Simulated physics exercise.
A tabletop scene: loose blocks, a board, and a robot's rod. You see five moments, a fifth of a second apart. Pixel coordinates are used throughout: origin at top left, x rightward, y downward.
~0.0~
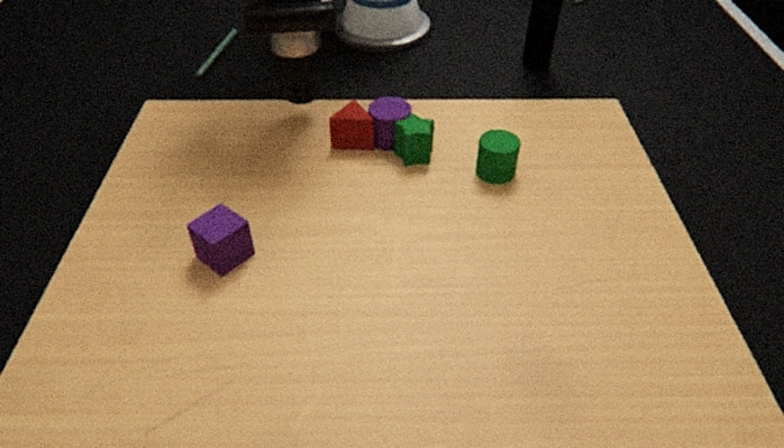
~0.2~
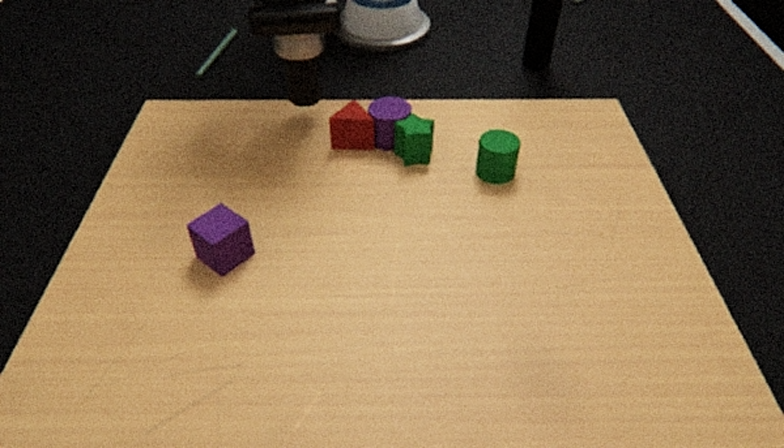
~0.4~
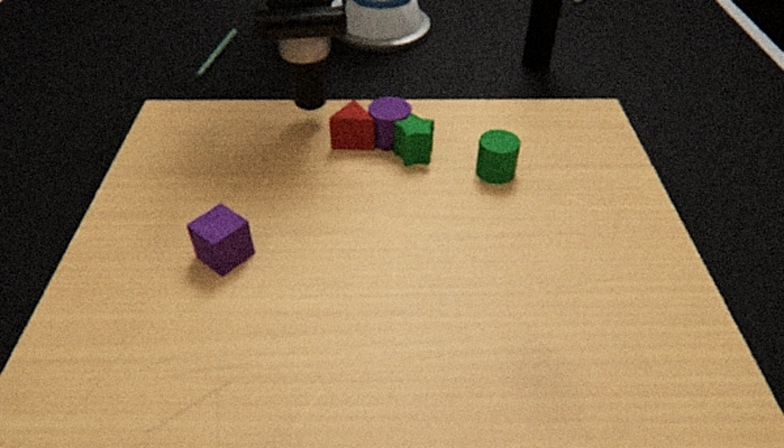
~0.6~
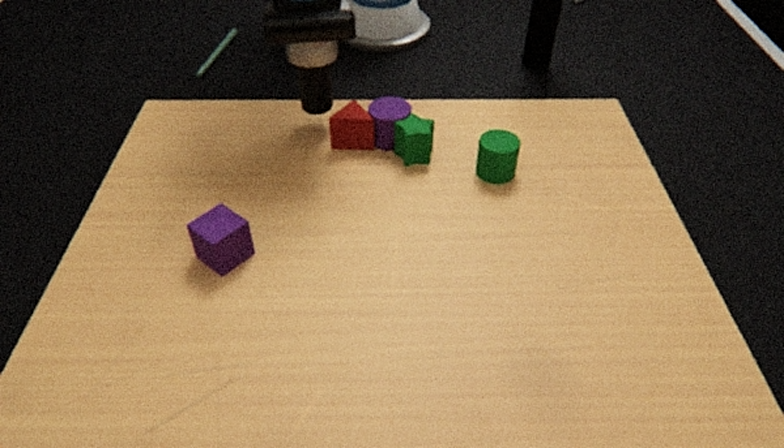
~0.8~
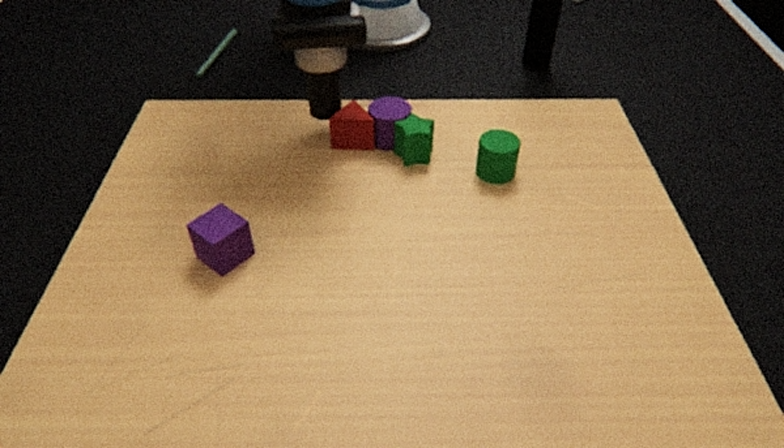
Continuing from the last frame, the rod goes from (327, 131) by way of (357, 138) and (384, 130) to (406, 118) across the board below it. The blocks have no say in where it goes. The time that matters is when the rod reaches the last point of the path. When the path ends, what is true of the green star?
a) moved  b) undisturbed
I choose a.
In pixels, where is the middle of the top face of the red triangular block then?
The middle of the upper face of the red triangular block will lie at about (374, 126) in the picture.
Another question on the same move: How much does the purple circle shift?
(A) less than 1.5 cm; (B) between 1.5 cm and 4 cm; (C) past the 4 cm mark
Correct choice: C.
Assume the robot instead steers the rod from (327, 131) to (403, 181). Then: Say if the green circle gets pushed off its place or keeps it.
The answer is that it remains undisturbed.
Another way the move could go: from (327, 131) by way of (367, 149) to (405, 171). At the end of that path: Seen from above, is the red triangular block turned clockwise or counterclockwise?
It spins clockwise.
What follows on the original path. One third of the way, rod at (356, 118); red triangular block at (369, 124); purple circle at (397, 108); green star at (419, 125).
Two thirds of the way, rod at (385, 110); red triangular block at (374, 126), turned 20° clockwise; purple circle at (422, 105); green star at (427, 127), turned 30° clockwise.
At the end, rod at (407, 98); red triangular block at (374, 126), turned 20° clockwise; purple circle at (433, 103); green star at (427, 127), turned 35° clockwise.
